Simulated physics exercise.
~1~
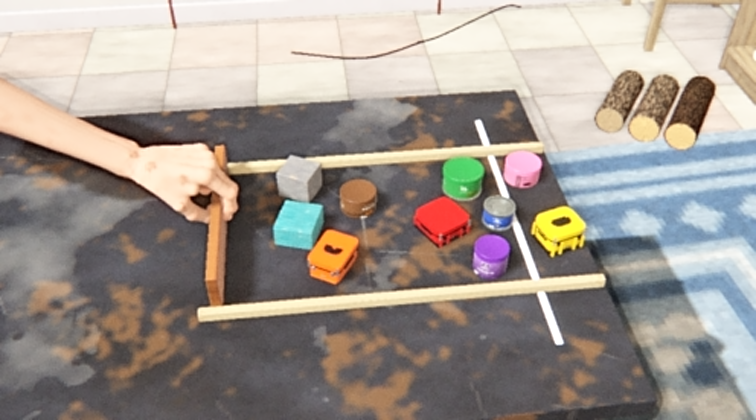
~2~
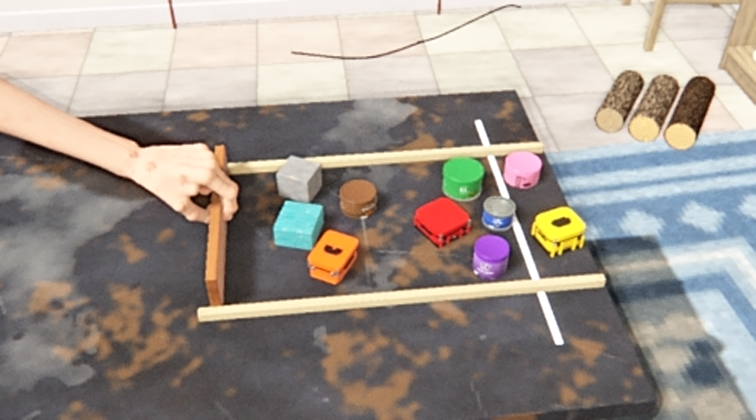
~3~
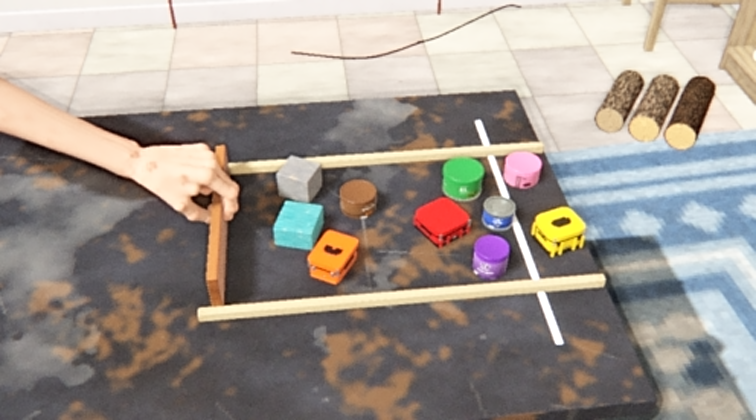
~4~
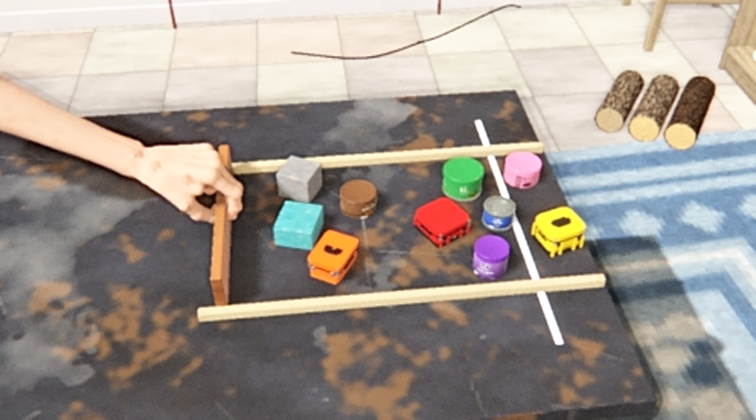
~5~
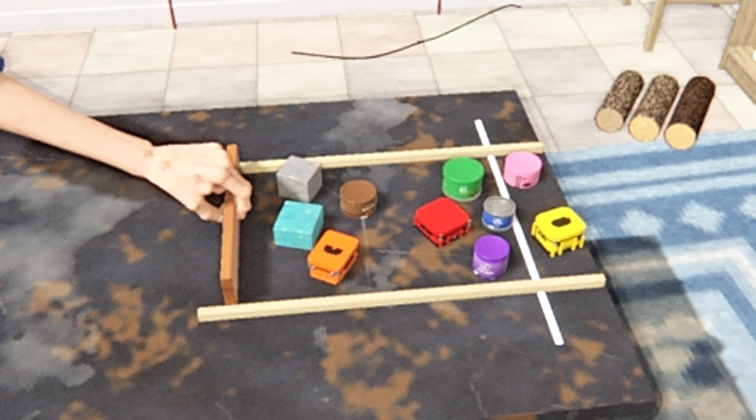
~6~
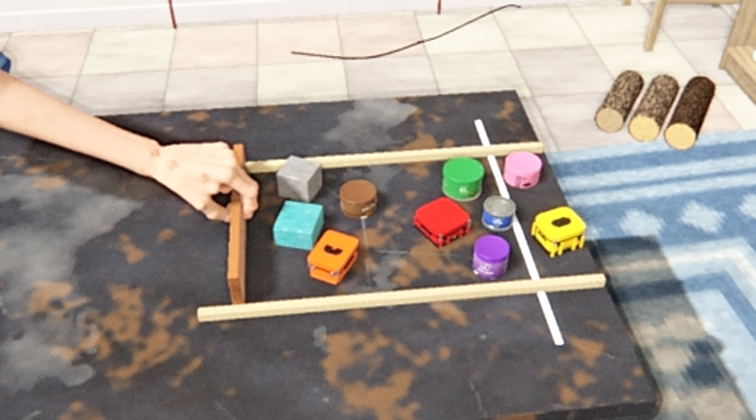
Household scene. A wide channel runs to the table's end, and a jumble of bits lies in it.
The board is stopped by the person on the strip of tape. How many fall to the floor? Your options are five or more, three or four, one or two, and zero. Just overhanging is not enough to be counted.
My pick is three or four.
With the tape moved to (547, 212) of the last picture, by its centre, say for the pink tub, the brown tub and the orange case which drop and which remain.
Going in order, the pink tub goes off the edge, then the brown tub keeps its spot, then the orange case keeps its spot.
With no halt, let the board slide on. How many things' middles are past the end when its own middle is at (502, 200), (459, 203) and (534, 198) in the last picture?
The numbers past the end are 3, 0 and 5.
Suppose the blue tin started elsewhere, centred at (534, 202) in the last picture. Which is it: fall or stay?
From that start, the object then is safe.
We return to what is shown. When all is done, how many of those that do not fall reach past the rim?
The count would be 2.
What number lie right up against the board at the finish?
The answer is 5.
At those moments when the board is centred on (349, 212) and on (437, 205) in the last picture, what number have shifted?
4 by the first point, 8 by the second.
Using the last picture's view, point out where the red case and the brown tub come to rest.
Final centres, in order: Near (576, 224), near (521, 181).
Soon after, none off yet; yellow case at rest near (559, 232); pink tub at rest near (522, 170); blue tin at rest near (499, 214).
At rest, the number that fall off is three or four; fallen, blue tin, pink tub and yellow case.
